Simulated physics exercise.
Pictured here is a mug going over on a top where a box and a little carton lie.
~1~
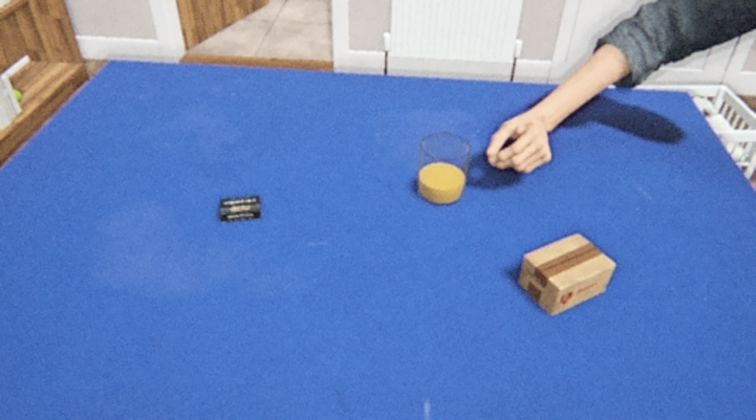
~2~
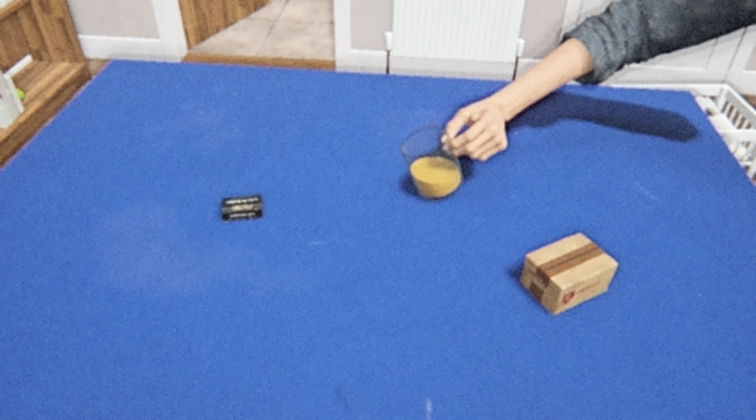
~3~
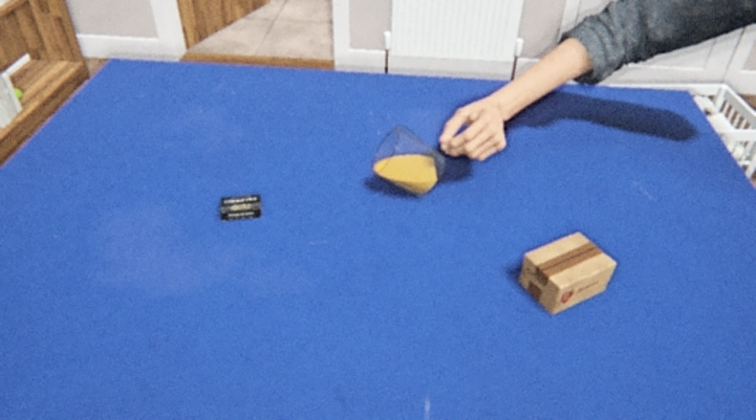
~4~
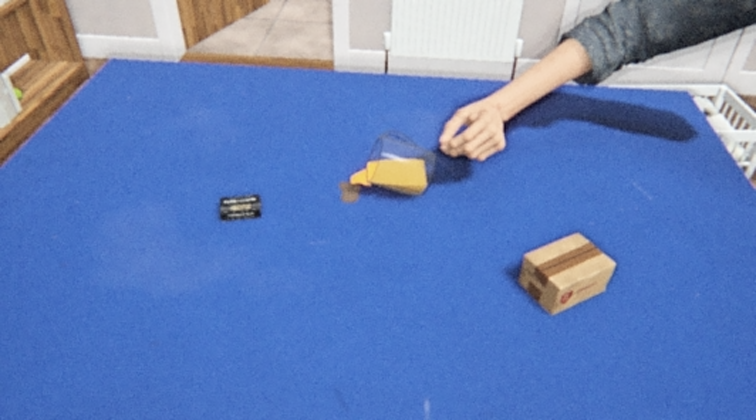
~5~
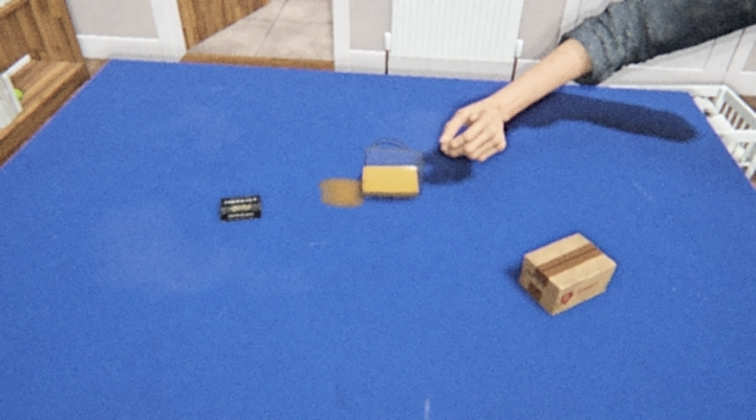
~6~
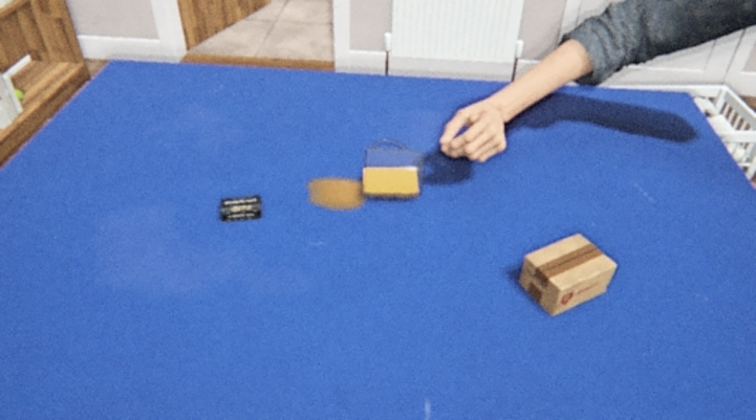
A glass of orange liquid tips over leftward beside a hand, spilling on the blue tabletop.
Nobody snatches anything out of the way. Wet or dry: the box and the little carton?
Well, the box is left dry, while the little carton is caught.
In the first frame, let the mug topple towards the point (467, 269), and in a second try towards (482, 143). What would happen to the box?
On the first try it is hit by the spill, and on the second try it avoids the spill.
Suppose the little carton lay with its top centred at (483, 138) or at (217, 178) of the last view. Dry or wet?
In the first try it stays dry; in the second it is reached.
A moment on, the puddle covers about as much as a plate; the box is untouched; the little carton is reached.
Further on, the puddle covers about as much as a tray; the box is untouched; the little carton is reached.
When it is over, the puddle covers about as much as a tray; the box is untouched; the little carton is reached.
